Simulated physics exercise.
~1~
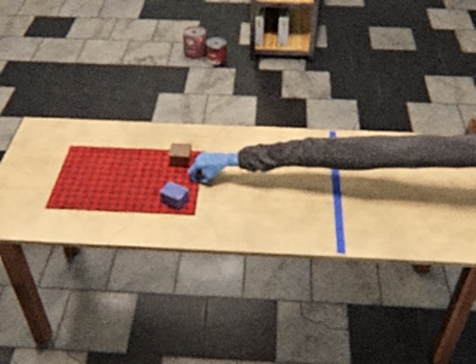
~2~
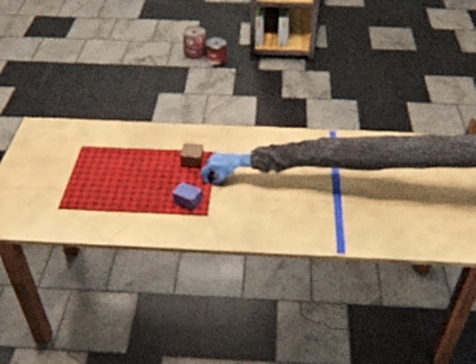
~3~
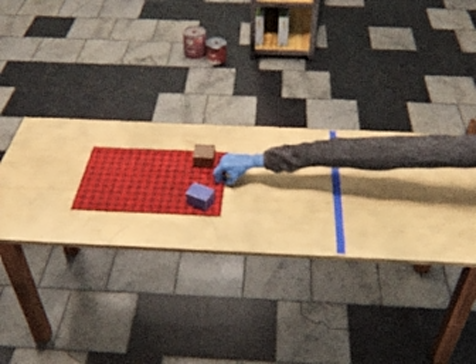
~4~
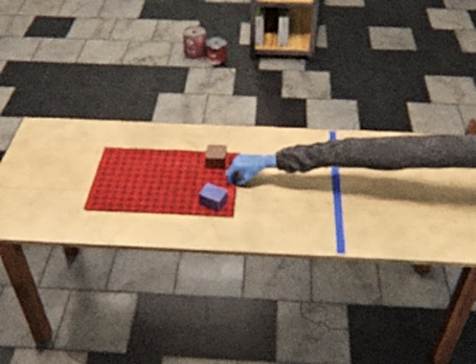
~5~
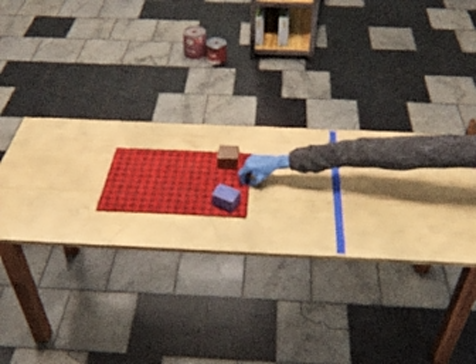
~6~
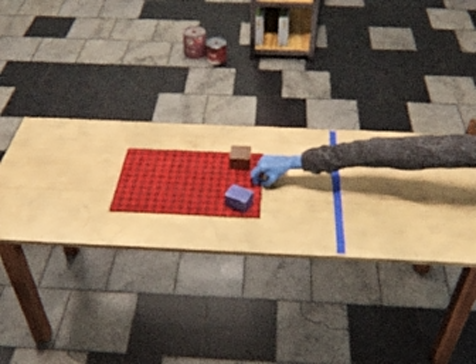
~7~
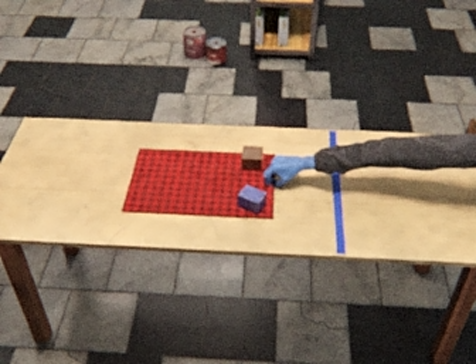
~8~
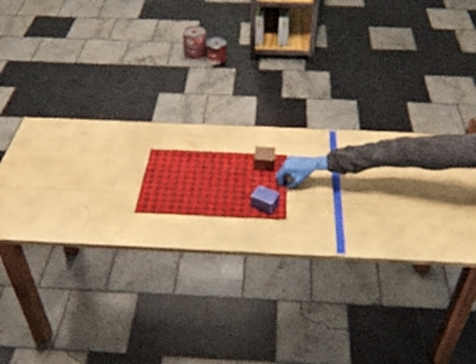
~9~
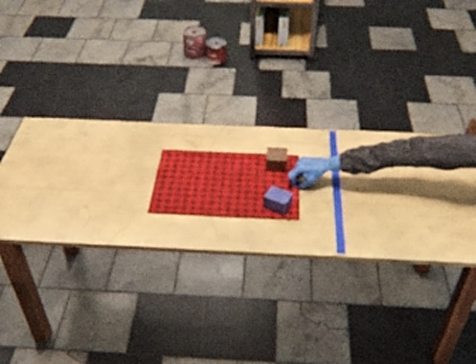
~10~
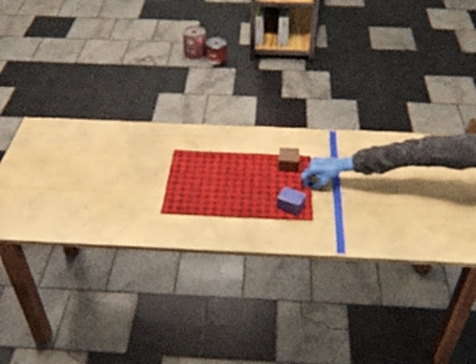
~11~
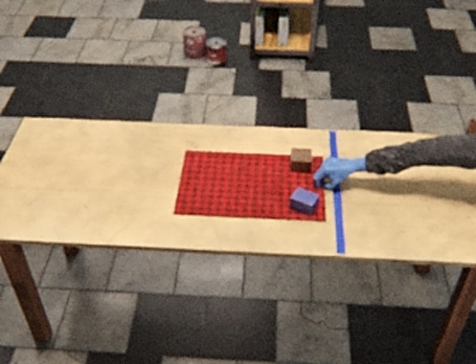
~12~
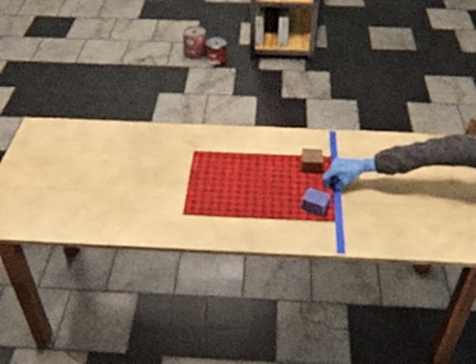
We see a blue-gloved hand pull a red cloth carrying a brown block and a blue block rightward across a wooden table. Both blocks ride along near its right edge until the cloth's leading edge reaches the blue tape line, with both still on the cloth.
